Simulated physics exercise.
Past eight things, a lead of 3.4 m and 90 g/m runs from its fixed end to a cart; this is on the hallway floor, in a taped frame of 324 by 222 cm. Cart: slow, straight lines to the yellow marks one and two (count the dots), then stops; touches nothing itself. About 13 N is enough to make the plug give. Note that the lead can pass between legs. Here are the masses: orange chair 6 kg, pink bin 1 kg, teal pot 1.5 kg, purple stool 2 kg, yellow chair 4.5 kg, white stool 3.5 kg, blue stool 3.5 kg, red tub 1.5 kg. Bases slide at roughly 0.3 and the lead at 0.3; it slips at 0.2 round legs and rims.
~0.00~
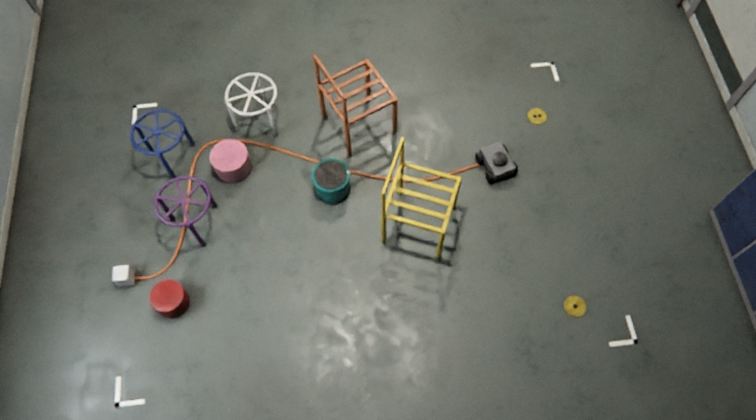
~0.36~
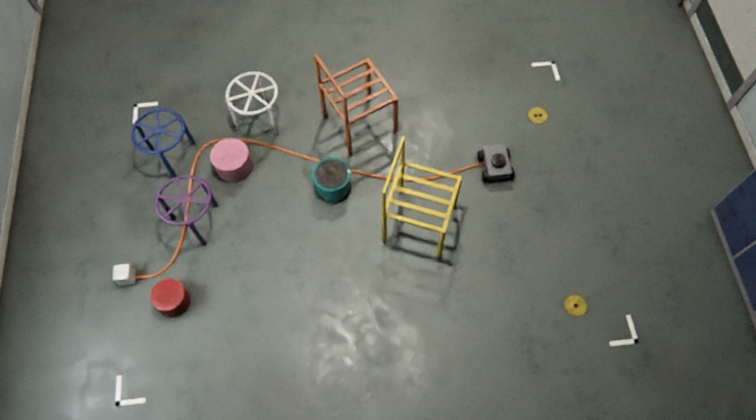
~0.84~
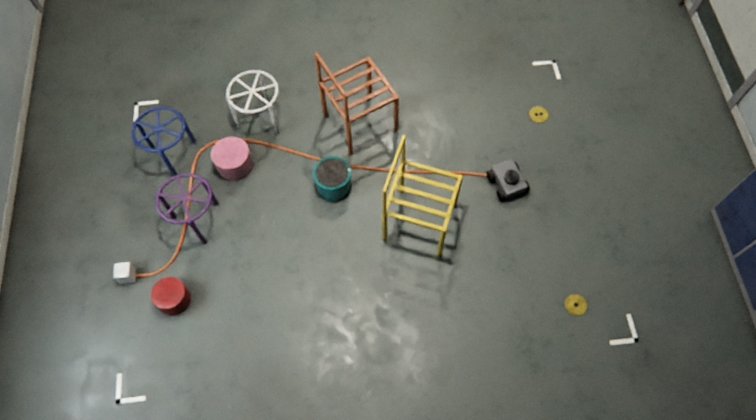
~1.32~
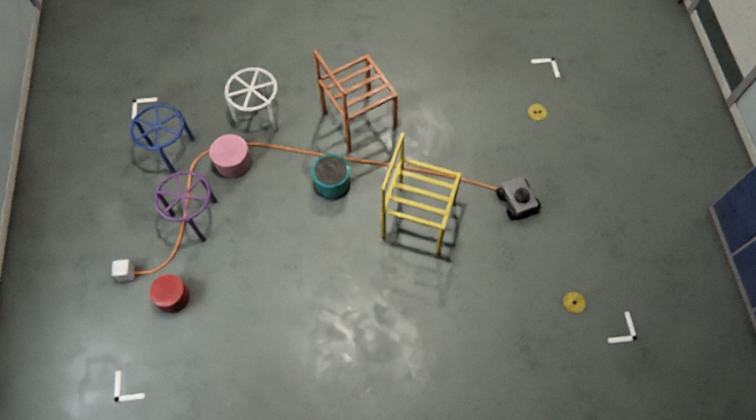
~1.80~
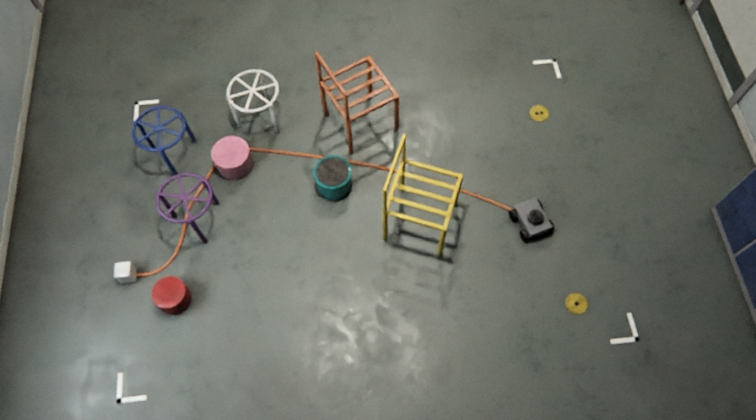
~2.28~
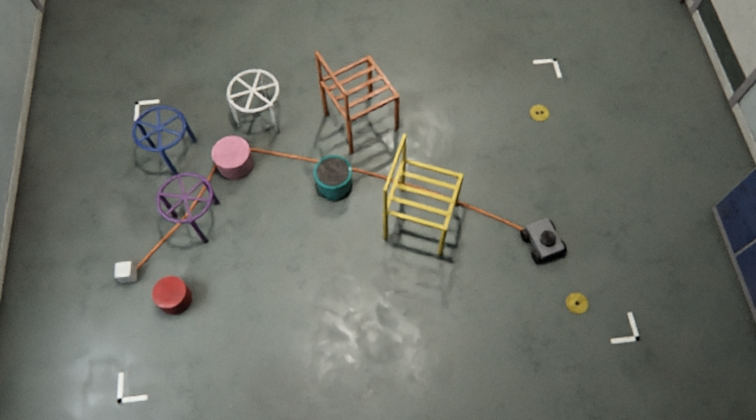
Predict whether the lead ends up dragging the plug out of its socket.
The plug is pulled loose.
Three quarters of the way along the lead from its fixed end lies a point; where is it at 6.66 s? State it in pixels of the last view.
Near (485, 233).
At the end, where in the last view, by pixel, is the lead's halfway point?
Roughly at (401, 183).
By 3.7 s, cart at (574, 298), plug out; pink bin 39 cm off its start, teal pot 6 cm off its start.
By 5.2 s, cart at (563, 228), plug out; pink bin 39 cm off its start, teal pot 8 cm off its start.
By 6.7 s, cart at (550, 162), plug out; pink bin 39 cm off its start at (257, 194), teal pot 8 cm off its start at (334, 181).
By 8.1 s, cart at (540, 112), plug out; pink bin 39 cm off its start, teal pot 8 cm off its start.
By 8.5 s, cart at (540, 112), plug out; pink bin 39 cm off its start at (257, 194), teal pot 8 cm off its start at (334, 181).
